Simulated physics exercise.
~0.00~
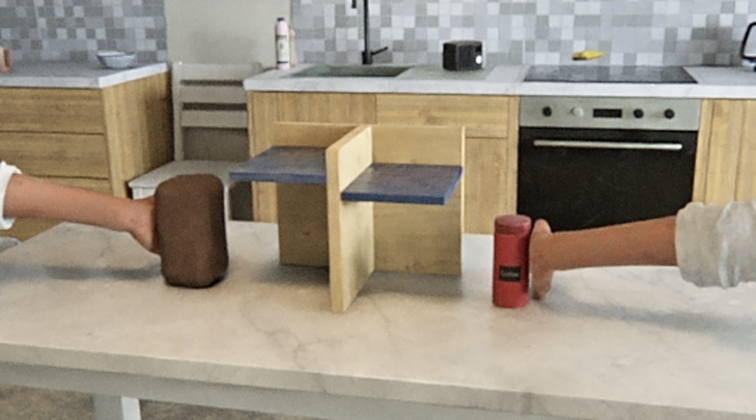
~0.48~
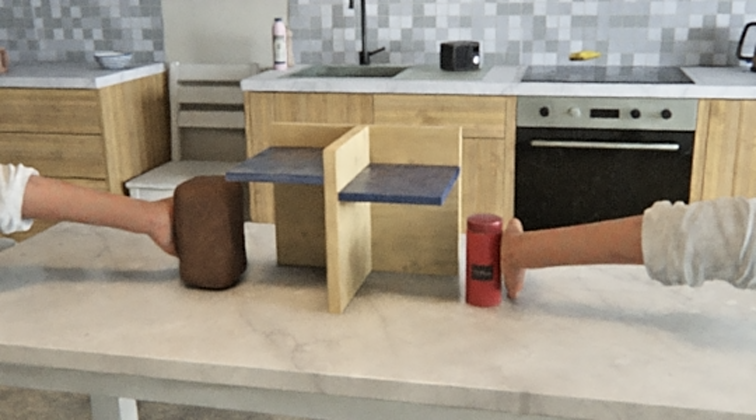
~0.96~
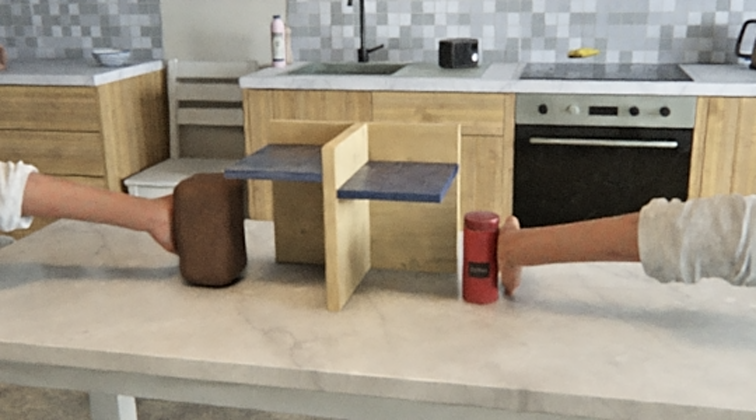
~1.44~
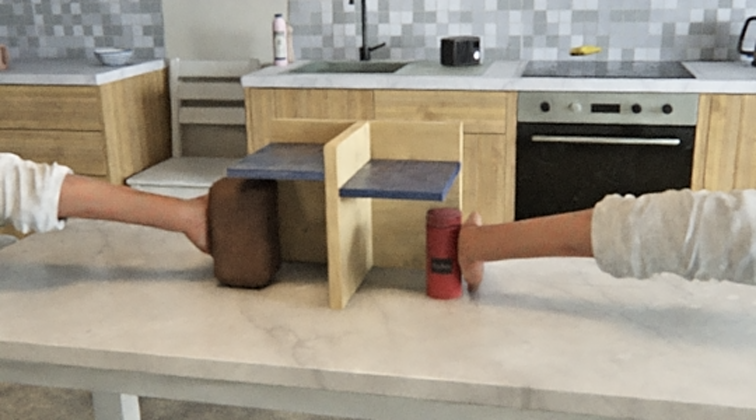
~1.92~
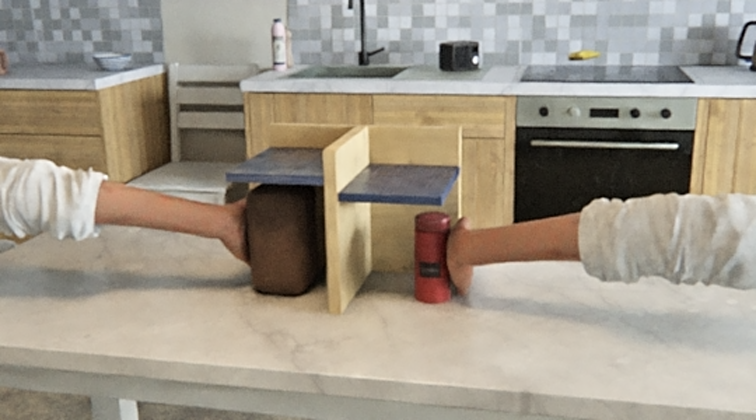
A brown loaf-shaped object and an upright red jar are pushed by two hands across a pale table from opposite sides toward a low wooden rack with blue shelves, the loaf moving right and the jar left, until each sits beneath a shelf, hands still touching them.
